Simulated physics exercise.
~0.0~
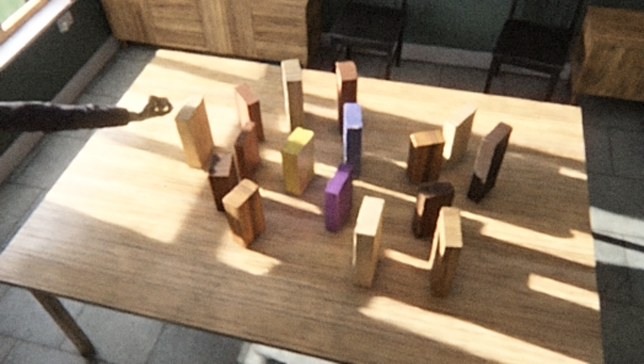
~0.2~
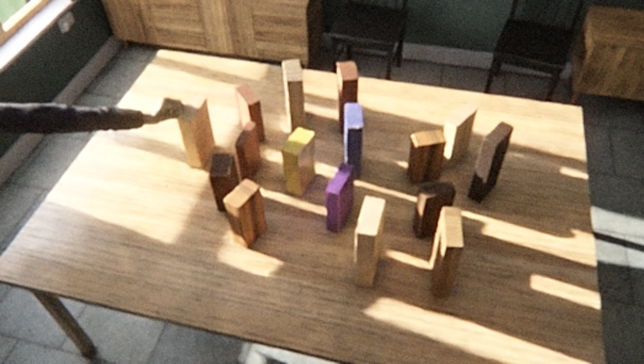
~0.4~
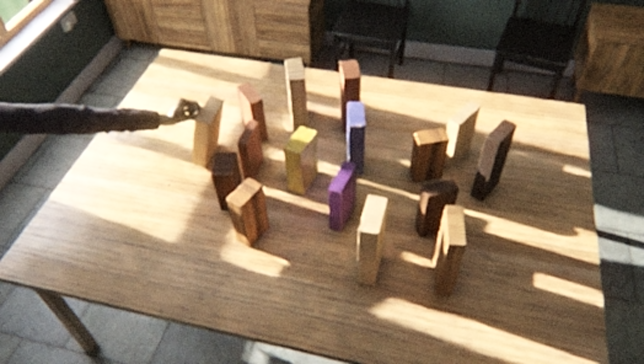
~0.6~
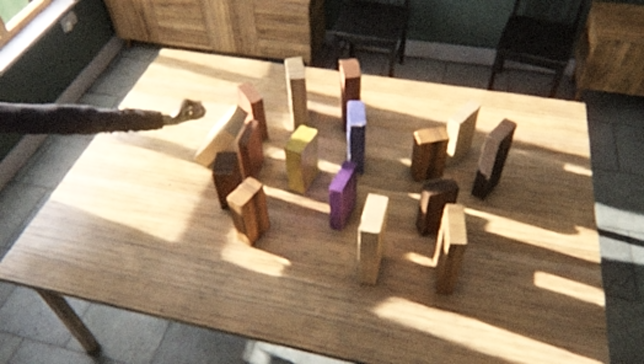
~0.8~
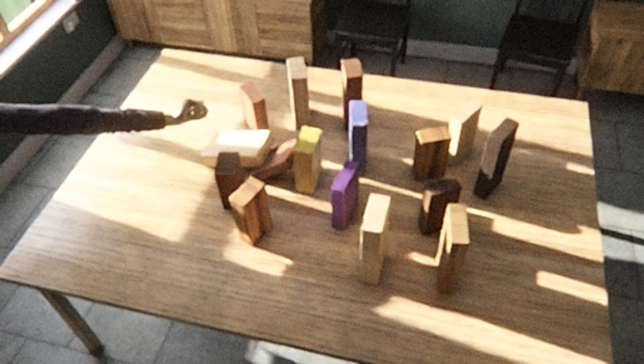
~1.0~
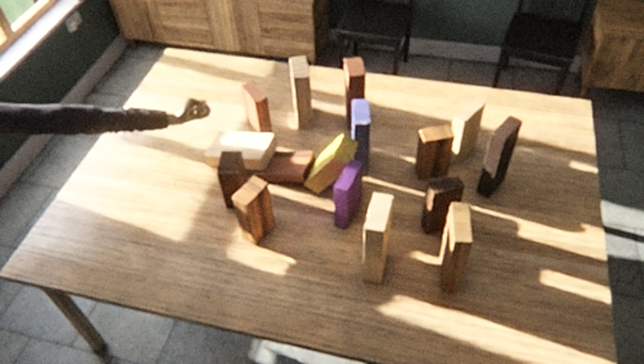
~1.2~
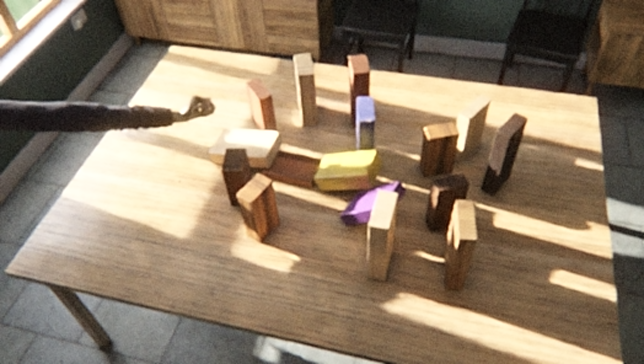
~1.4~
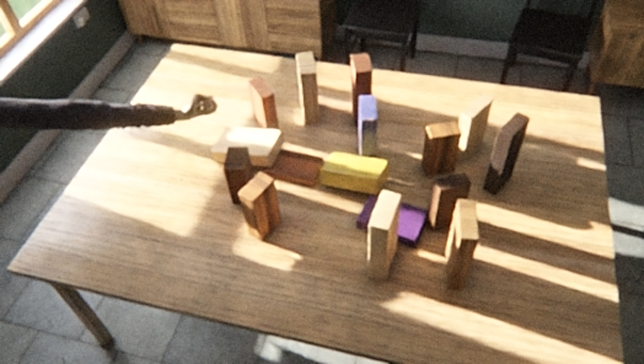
A hand pushed over a pale wooden block at the left of the table, and it knocked down a reddish-brown one, which toppled the yellow block and then the purple one, leaving those four lying flat while the blue block and the others stayed standing.
